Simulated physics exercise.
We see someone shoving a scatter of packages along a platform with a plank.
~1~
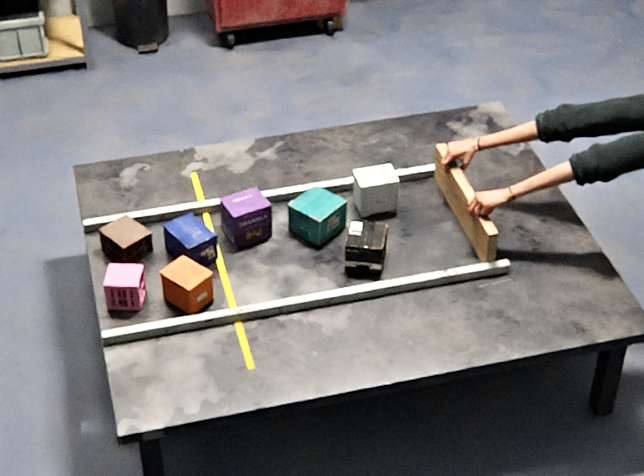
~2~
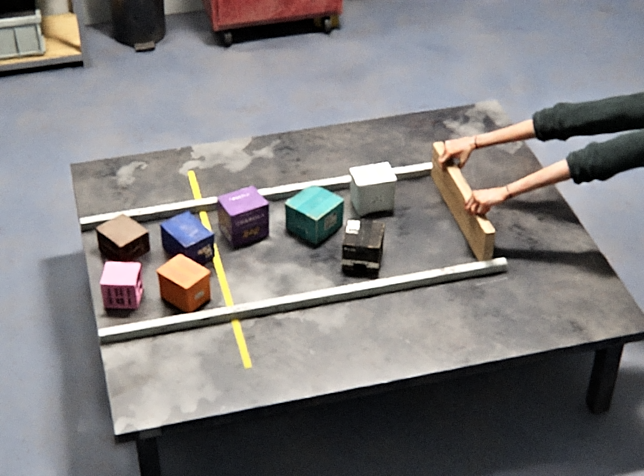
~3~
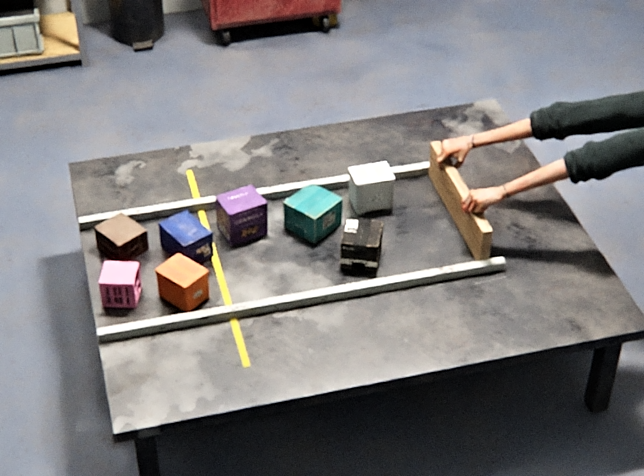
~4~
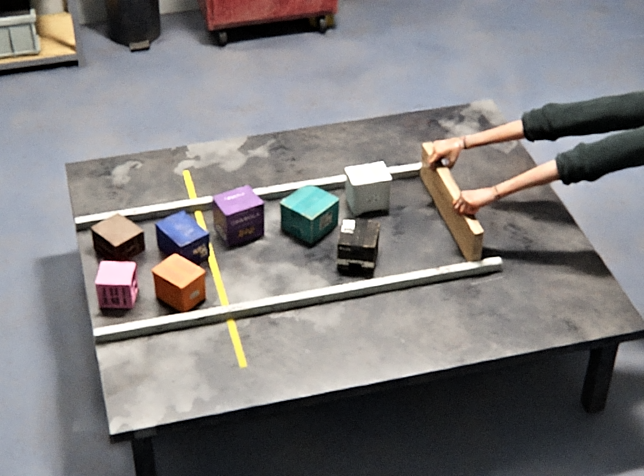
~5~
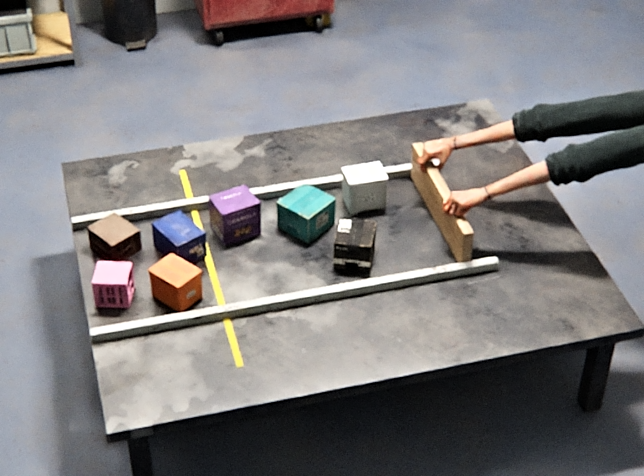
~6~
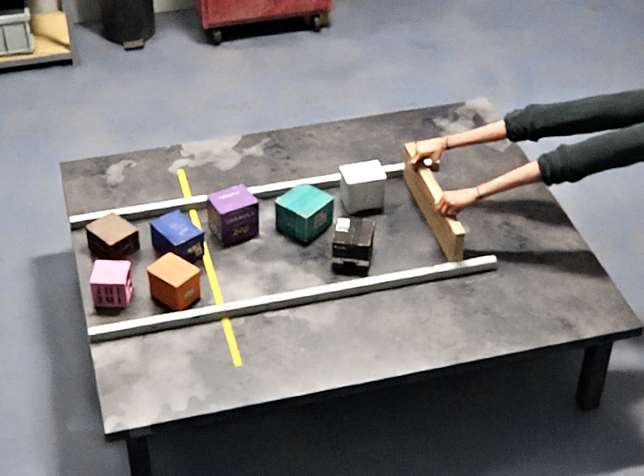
The footage shows two hands holding a wooden plank at the right of a dark table and sliding it a short way left between two pale rails, while the eight scattered colourful boxes ahead of it stay essentially unmoved.
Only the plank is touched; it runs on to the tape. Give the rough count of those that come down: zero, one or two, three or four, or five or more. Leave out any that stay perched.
Here the number that fall off is zero.
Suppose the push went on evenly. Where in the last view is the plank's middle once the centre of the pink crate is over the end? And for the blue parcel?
About (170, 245), and (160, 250) for the other.
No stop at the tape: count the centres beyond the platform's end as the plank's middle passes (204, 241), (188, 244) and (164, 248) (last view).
In that order 0, 0 and 2.
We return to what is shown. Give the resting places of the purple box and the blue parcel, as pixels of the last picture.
The purple box at (138, 236), the blue parcel at (114, 262).
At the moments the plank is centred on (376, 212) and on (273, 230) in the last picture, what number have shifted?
By then 1, and 5.
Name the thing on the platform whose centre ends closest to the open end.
That is the brown crate.
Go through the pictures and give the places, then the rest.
The first frame shows pink crate (125, 287); brown crate (126, 241); orange tote (187, 286); plank (464, 203); tape (220, 261).
The second frame shows brown crate (123, 239); plank (461, 202).
The third frame shows orange tote (183, 284); white tote (371, 188).
The fourth frame shows pink crate (117, 285); black parcel (358, 245).
The fifth frame shows brown crate (115, 238); blue parcel (179, 239).
The sixth frame shows pink crate (112, 284); brown crate (113, 238); orange tote (174, 283); plank (432, 203); tape (207, 258).
Early on, none off yet; pink crate at rest near (112, 284); brown crate at rest near (113, 238); orange tote at rest near (174, 283).
Finally, the number that fall off is zero.
